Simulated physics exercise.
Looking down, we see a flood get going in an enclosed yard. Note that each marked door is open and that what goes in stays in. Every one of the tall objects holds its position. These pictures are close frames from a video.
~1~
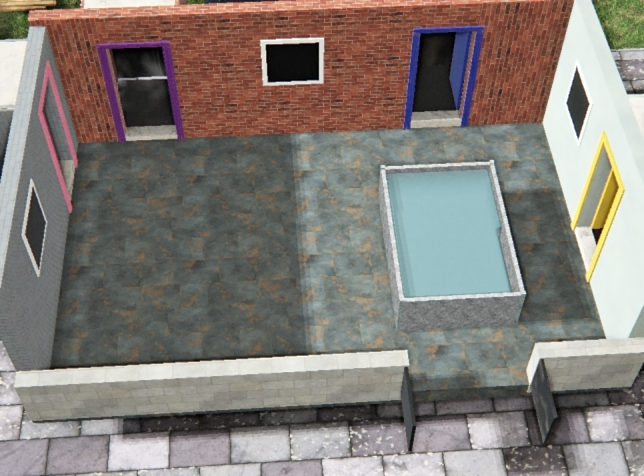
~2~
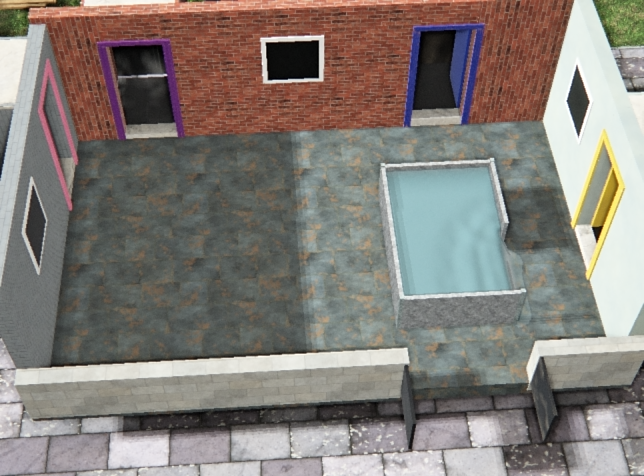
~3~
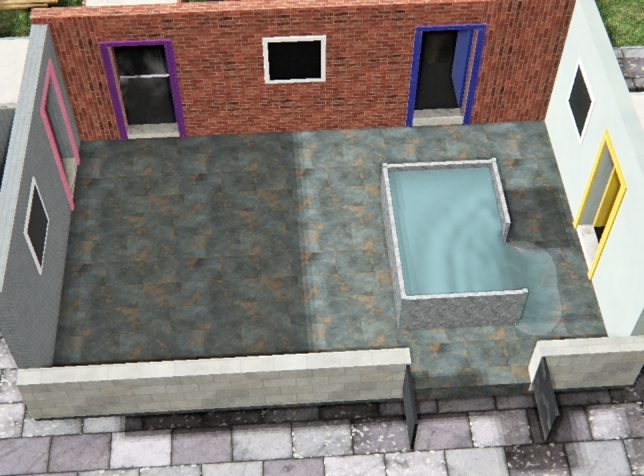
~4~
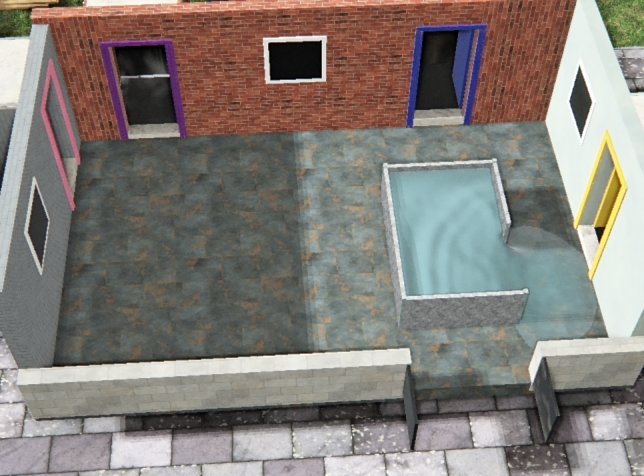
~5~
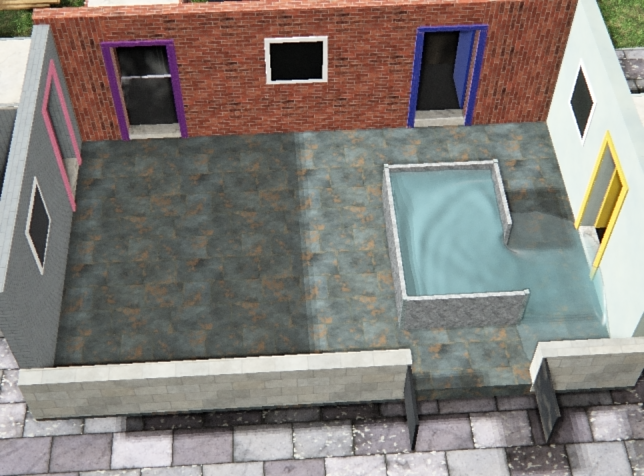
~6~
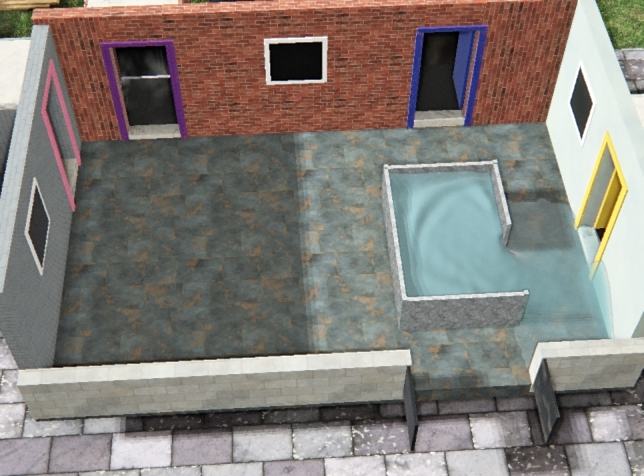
Water pouring through a gap in the right side of a raised stone tank, spreading across the tiled floor of a walled yard.
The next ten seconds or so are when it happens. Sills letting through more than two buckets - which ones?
Sill by sill: Pink door: Not more than two; blue door: Not more than two; purple door: Not more than two; yellow door: More than two.
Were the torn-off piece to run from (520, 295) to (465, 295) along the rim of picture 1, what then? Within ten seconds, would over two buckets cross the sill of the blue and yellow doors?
Lab note: Blue door below the mark, yellow door below the mark.
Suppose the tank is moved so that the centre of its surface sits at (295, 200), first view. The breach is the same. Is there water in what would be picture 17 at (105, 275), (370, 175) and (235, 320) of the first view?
Readings in order: No flood; no flood; no flood.
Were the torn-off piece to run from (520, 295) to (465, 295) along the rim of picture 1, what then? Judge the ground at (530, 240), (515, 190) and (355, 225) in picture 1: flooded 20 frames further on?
Spot one ends up deluged, spot two deluged, spot three untouched by the spill.
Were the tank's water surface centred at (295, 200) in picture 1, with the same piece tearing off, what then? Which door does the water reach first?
That would be the door marked yellow.
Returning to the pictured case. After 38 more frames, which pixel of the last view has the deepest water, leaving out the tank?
At about (599, 323).
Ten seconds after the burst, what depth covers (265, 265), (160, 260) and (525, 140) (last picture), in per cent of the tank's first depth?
Approx. values, in order: 4 %, 8 %, 14 %.
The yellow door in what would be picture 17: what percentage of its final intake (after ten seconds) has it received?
Around 50 %.
A moment on, water covers 10 % of the floor; the pink door not reached, the blue door not reached, the purple door not reached, the yellow door far over two buckets in.
Next, water covers 20 % of the floor; the pink door not reached, the blue door not reached, the purple door not reached, the yellow door far over two buckets in.
Then, water covers 40 % of the floor; the pink door not reached, the blue door wet at the sill, nothing in, the purple door not reached, the yellow door far over two buckets in.
Later, water covers 75 % of the floor; the pink door not reached, the blue door wet at the sill, nothing in, the purple door not reached, the yellow door far over two buckets in.
In the end, water covers 90 % of the floor; the pink door wet at the sill, nothing in, the blue door wet at the sill, nothing in, the purple door wet at the sill, nothing in, the yellow door far over two buckets in.
